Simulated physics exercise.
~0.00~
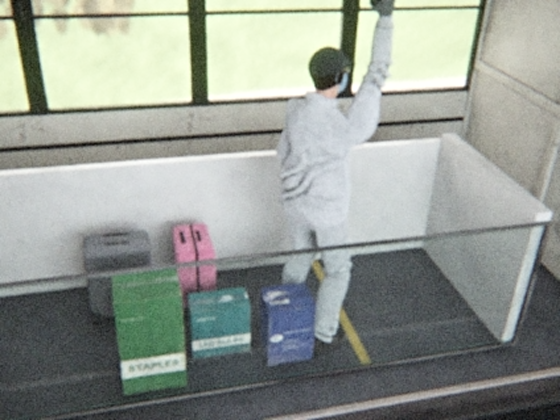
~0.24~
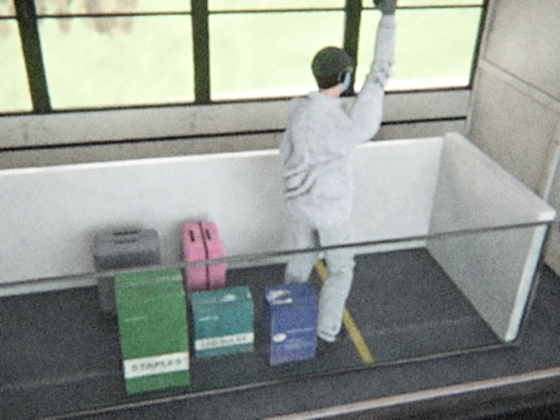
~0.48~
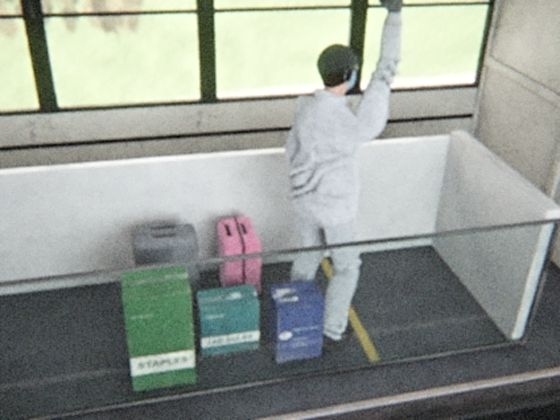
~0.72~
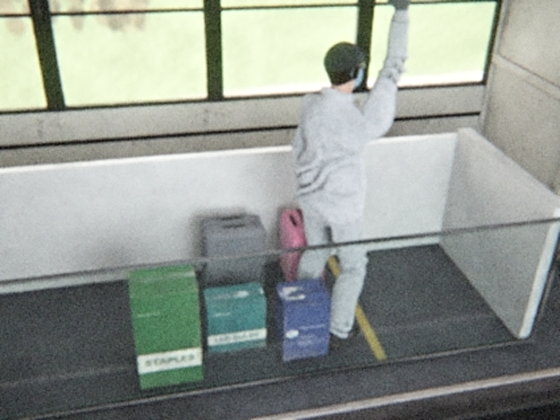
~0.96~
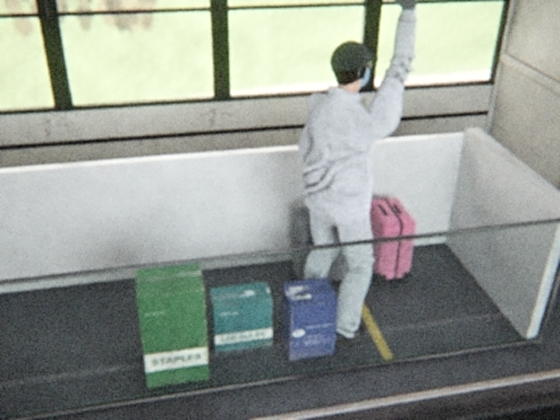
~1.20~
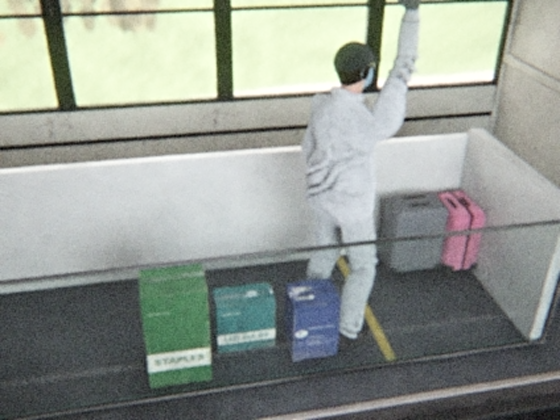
The pink suitcase and the big grey one slid to the right together, passing behind a standing person with one arm raised, and ended upright beyond the yellow line, while the green, teal and blue packages stayed put short of it.
